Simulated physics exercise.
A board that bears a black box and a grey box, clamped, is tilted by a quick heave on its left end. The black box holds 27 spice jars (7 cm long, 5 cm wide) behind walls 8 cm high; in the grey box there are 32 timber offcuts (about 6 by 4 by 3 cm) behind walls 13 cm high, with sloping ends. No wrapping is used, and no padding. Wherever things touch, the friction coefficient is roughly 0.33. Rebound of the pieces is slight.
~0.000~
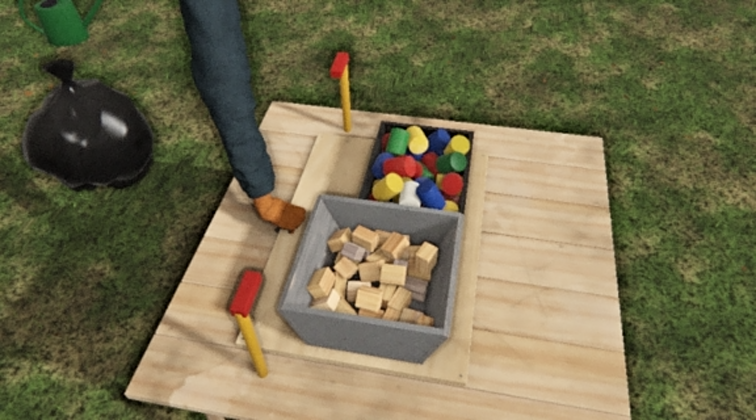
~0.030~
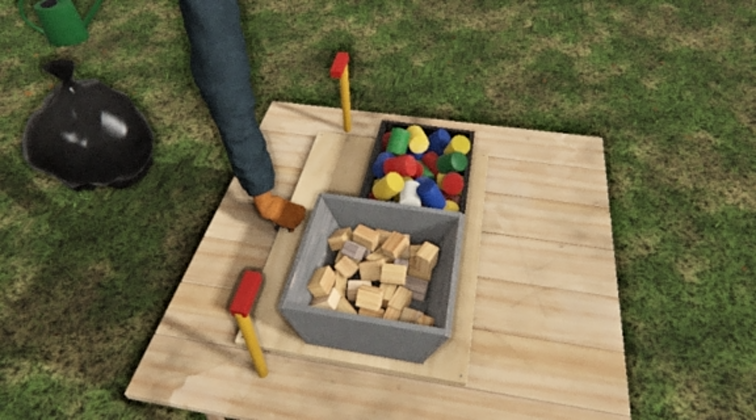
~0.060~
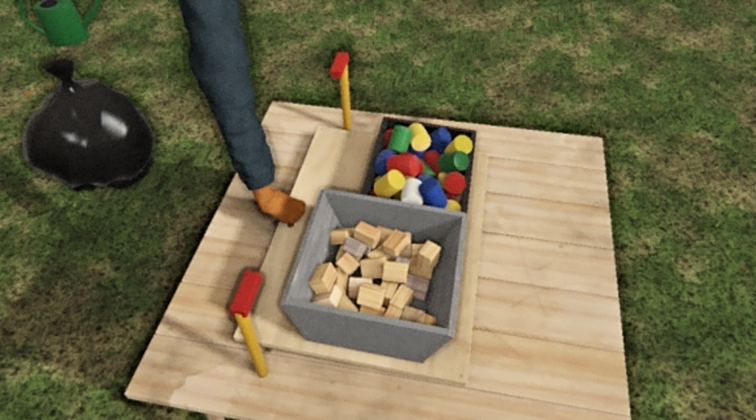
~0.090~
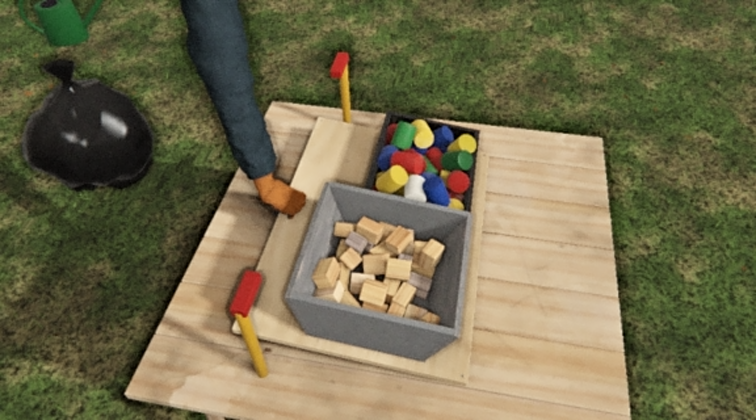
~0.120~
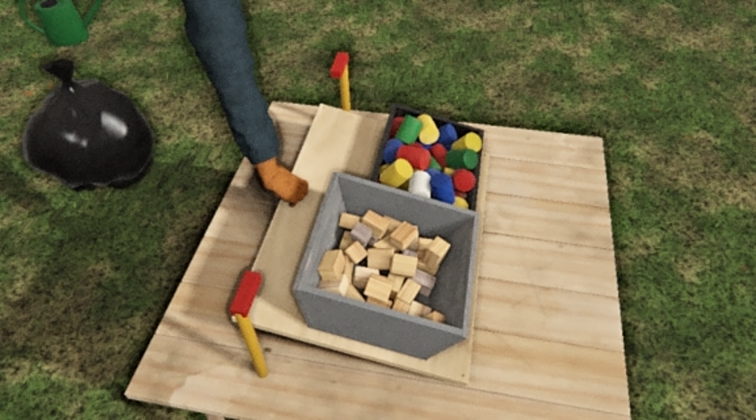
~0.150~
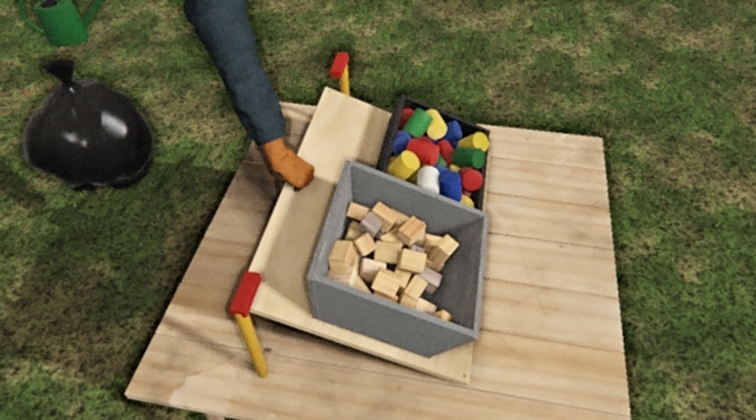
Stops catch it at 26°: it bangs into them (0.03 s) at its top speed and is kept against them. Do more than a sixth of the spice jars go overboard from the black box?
Yes.
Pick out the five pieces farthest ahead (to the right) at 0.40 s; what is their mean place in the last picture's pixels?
Close to (514, 177) in the last view.
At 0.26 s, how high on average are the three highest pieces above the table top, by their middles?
On average they sit about 30 cm high.
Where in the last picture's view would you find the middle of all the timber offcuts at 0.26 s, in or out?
Close to (420, 255).
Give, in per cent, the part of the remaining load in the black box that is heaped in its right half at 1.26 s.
Roughly 70 percent of the remaining load.
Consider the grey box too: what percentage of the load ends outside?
The grey box loses 5 percent of its load.
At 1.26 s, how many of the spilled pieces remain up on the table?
The number is some 8.
After 0.16 s, the board meets the red stops.
After 0.26 s, tilt 26°; the black box has all 27 and the grey box has all 32.
After 0.40 s, tilt 26°; the black box is down by 4 of 27 and the grey box has all 32.
After 0.66 s, tilt 26°; the black box is down by 9 of 27 and the grey box is down by 1 of 32.
When it is over (at 1.26 s), the black box is down by 9 of 27 and the grey box is down by 1 of 32. Asked share, 9 of 27, 33 per cent.
